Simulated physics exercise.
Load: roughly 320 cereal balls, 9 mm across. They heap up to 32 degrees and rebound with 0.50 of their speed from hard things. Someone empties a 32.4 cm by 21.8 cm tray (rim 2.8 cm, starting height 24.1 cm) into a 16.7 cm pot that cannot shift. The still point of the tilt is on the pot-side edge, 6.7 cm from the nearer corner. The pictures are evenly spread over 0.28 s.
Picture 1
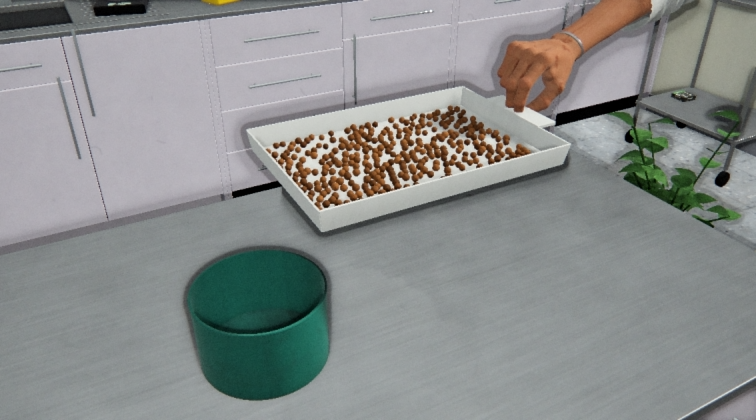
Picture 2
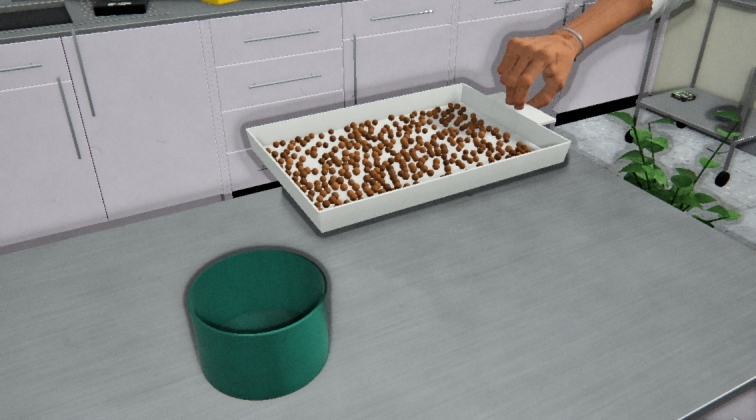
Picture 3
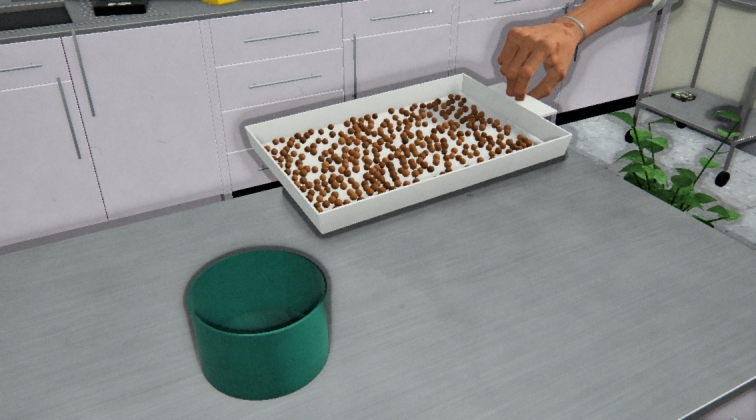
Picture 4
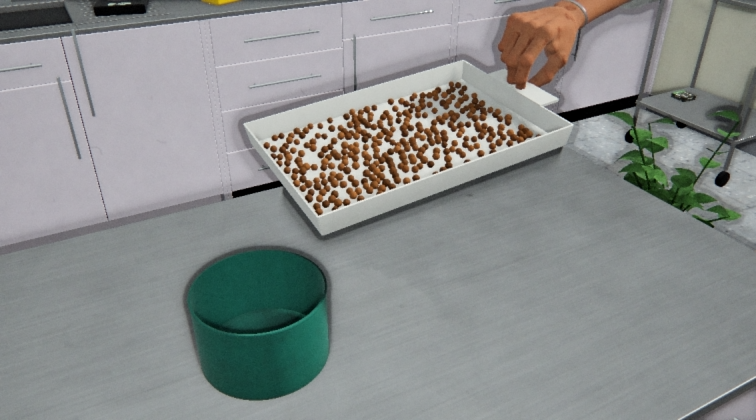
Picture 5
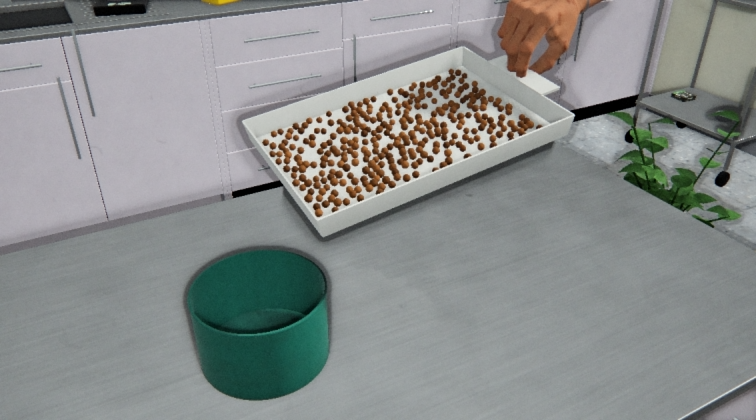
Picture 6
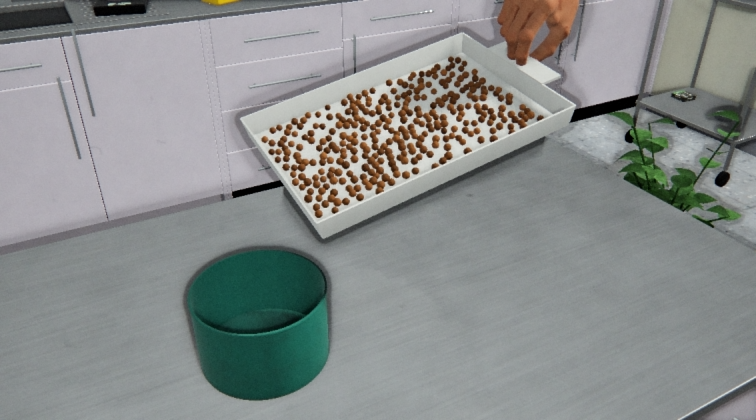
White tray of small brown balls tilting gently as a hand raises its far right end, green pot standing on grey counter.
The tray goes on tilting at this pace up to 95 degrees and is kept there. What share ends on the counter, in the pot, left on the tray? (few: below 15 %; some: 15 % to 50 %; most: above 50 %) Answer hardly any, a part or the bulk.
Counter: The bulk, pot: Hardly any, tray: Hardly any.
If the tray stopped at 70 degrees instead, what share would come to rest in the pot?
It would be near 0 per cent.
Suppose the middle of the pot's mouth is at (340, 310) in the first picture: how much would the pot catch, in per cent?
Some 55 per cent.
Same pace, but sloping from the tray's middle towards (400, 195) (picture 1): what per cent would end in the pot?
About 0 per cent.
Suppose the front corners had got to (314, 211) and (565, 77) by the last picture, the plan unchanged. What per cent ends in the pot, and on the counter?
Pot 70, counter 30.
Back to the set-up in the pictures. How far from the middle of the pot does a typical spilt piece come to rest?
Some 16 cm.
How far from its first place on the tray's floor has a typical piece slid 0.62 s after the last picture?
Some 8 cm.
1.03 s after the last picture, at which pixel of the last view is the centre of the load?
Near (331, 159).
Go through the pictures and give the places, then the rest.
The first frame shows tray tilt 0 degrees, front corners at (321, 209) and (566, 143); middle of the pieces at (393, 154); pot at (258, 289).
The second frame shows tray tilt 1 degrees, front corners at (321, 209) and (566, 141); middle of the pieces at (393, 153).
The third frame shows tray tilt 3 degrees, front corners at (321, 211) and (567, 134), lowest corner left front; middle of the pieces at (393, 149).
The fourth frame shows tray tilt 7 degrees, front corners at (320, 214) and (568, 124), lowest corner left front; middle of the pieces at (392, 142).
The fifth frame shows tray tilt 10 degrees, front corners at (319, 216) and (569, 115), lowest corner left front; middle of the pieces at (392, 136).
The sixth frame shows tray tilt 14 degrees, front corners at (319, 219) and (570, 105), lowest corner left front; middle of the pieces at (391, 131); pot at (258, 289).
Then, 0.62 s after the last picture, tilt 52 degrees; the tray holds 100 %, the pot 0 %.
Then, 1.03 s after the last picture, tilt 77 degrees; the tray holds 95 %, the pot 0 %.
Then, 1.52 s after the last picture, tilt 95 degrees; the tray holds 20 %, the pot 0 %.
In the end, counter 95 %, pot 5 %, tray 5 %.
